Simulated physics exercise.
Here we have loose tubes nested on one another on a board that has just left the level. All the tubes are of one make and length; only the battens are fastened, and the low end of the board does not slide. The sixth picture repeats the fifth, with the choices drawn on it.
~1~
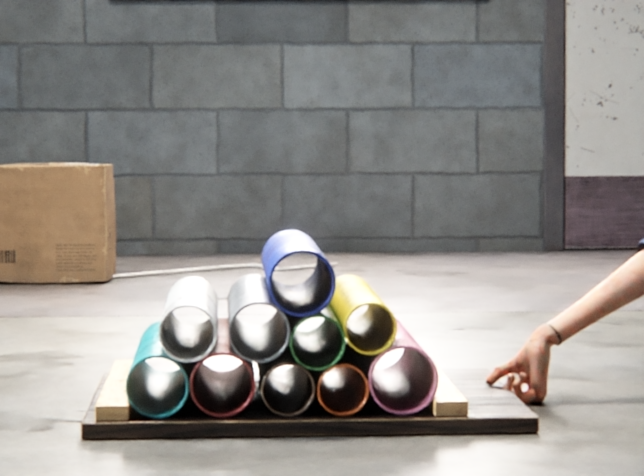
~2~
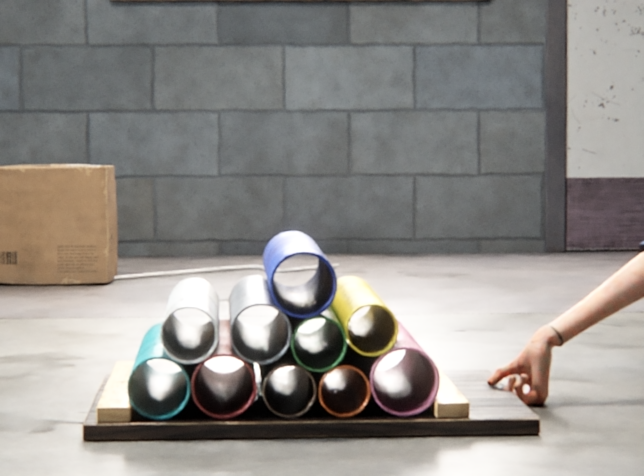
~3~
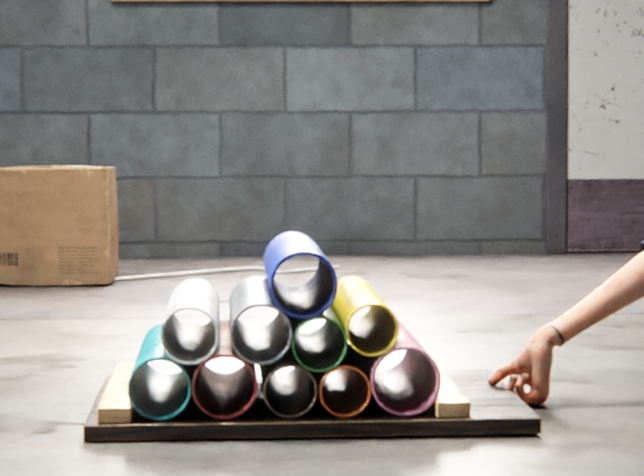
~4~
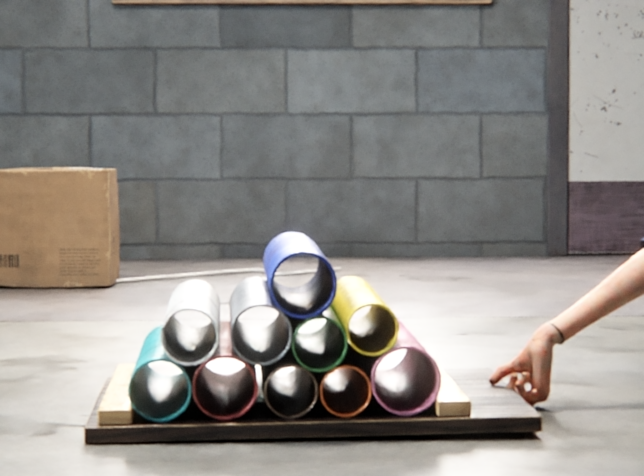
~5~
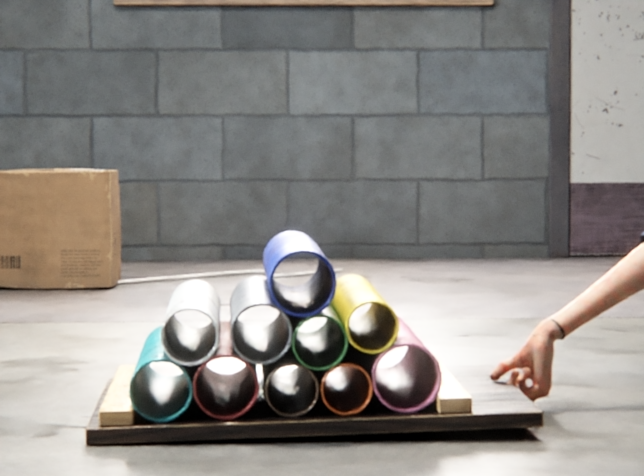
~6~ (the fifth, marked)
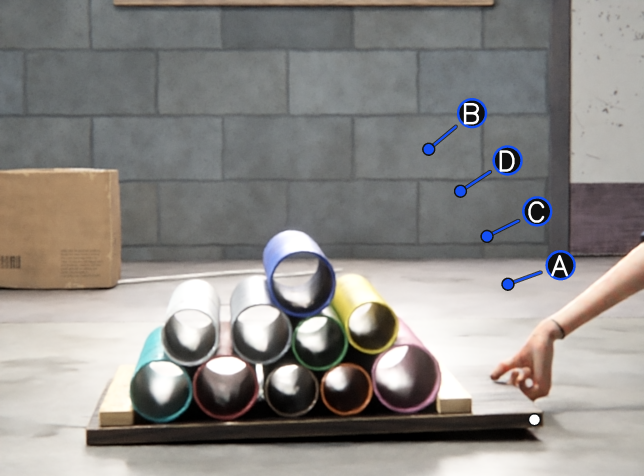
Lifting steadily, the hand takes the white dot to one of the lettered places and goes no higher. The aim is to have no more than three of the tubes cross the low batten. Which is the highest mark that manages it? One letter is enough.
The answer is mark A.
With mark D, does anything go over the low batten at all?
Yes, at D.
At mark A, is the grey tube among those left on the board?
Yes.
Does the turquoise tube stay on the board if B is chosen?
The turquoise tube: No.
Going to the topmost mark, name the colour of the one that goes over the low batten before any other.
The white one.
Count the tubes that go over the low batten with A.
The count is none.
On the marked copy, A at (508, 284); B at (429, 149); C at (487, 237); D at (460, 191); the white dot at (535, 420).
Following A. Soon after the start, board at 14°.
Later, board at 19°.
In the end, board at 19°, none over the low batten.
As for the rest, B ten over the low batten; C five over the low batten; D five over the low batten.
